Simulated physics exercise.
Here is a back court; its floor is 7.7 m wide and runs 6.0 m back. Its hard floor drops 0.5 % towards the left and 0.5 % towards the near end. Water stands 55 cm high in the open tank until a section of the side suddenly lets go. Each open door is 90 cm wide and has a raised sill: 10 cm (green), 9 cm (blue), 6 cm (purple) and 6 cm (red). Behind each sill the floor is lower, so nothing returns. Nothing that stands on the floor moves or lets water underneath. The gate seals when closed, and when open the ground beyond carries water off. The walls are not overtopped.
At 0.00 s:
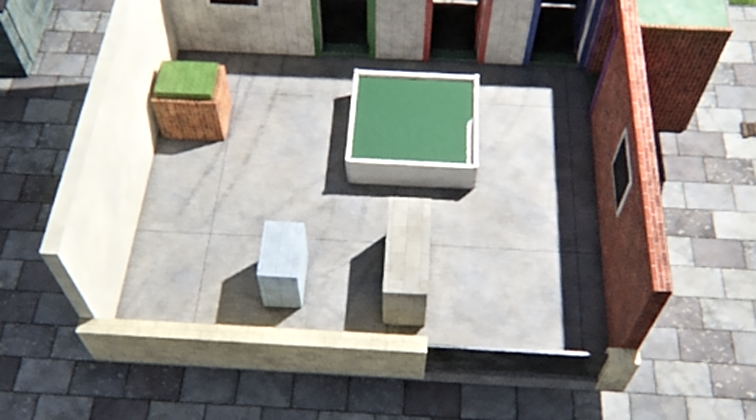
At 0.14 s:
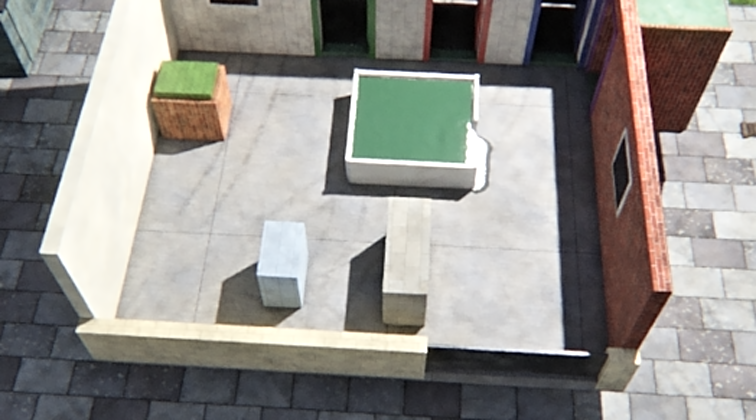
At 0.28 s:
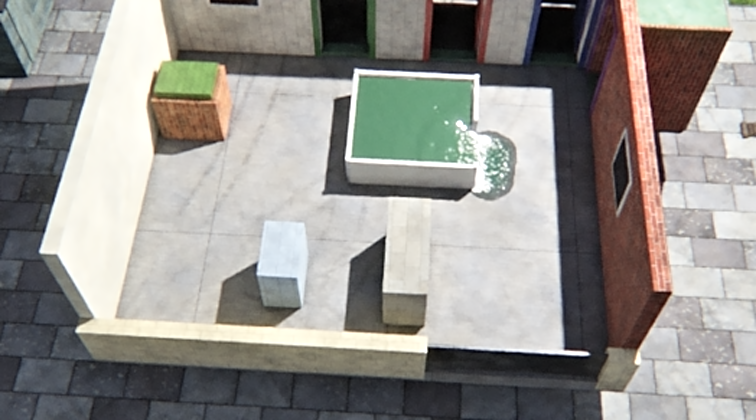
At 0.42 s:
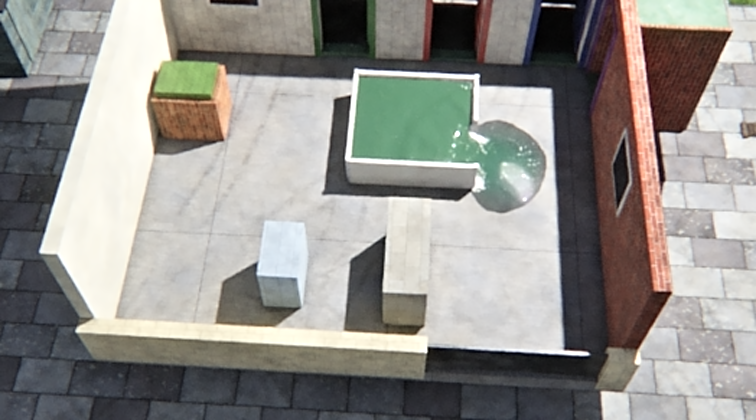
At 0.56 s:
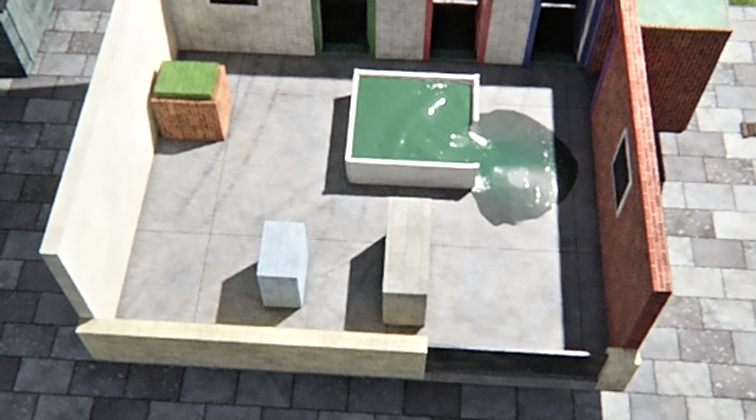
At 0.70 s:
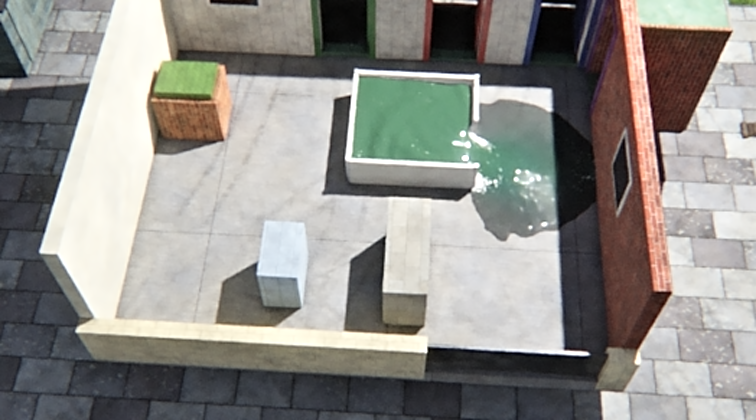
A walled court with a pale grey floor is seen from high above, the view staying still. A white-rimmed tank of green water stands towards the back, with a brick block topped in green at left, two pale blocks nearer, open doorways behind and a red brick wall at right. Water pours from the tank's right side and spreads rightwards across the floor in a widening, glinting dark pool.
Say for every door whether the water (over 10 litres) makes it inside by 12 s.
The water let in: At the green door it keeps below the limit; at the blue door it passes the limit; at the purple door it goes over the limit; at the red door it does not reach the limit.
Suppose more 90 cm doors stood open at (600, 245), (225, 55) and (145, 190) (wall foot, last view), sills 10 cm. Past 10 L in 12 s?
In that order: Over, not over, below.
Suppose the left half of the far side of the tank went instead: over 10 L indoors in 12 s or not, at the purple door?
Then: Purple over.
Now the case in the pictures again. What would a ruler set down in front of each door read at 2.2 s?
In cm: Green 0, blue 14, purple 10, red 0.
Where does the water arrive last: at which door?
Last comes the green one.
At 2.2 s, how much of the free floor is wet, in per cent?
About 20 per cent.
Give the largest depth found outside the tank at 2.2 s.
Up to some 28 cm.
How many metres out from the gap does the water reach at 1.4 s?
Some 2.8 m out.
After 1.4 s water covers 15 % of the floor and is deepest (28 cm) near (592, 179); green door not reached, blue door not reached, purple door 6 cm at the sill, 0 L in, red door not reached.
After 2.2 s water covers 20 % of the floor and is deepest (28 cm) near (581, 179); green door not reached, blue door 14 cm at the sill, 2 L in, purple door 10 cm at the sill, 3 L in, red door not reached.
After 3.5 s water covers 30 % of the floor and is deepest (24 cm) near (594, 366); green door not reached, blue door 17 cm at the sill, 43 L in, purple door 12 cm at the sill, 21 L in, red door 3 cm at the sill, 0 L in.
After 7.0 s water covers 65 % of the floor and is deepest (14 cm) near (427, 357); green door 4 cm at the sill, 0 L in, blue door 10 cm at the sill, 87 L in, purple door 8 cm at the sill, 59 L in, red door 4 cm at the sill, 0 L in.
After 12.0 s water covers 90 % of the floor and is deepest (9 cm) near (428, 325); green door 3 cm at the sill, 0 L in, blue door 6 cm at the sill, 89 L in, purple door 6 cm at the sill, 69 L in, red door 4 cm at the sill, 0 L in.
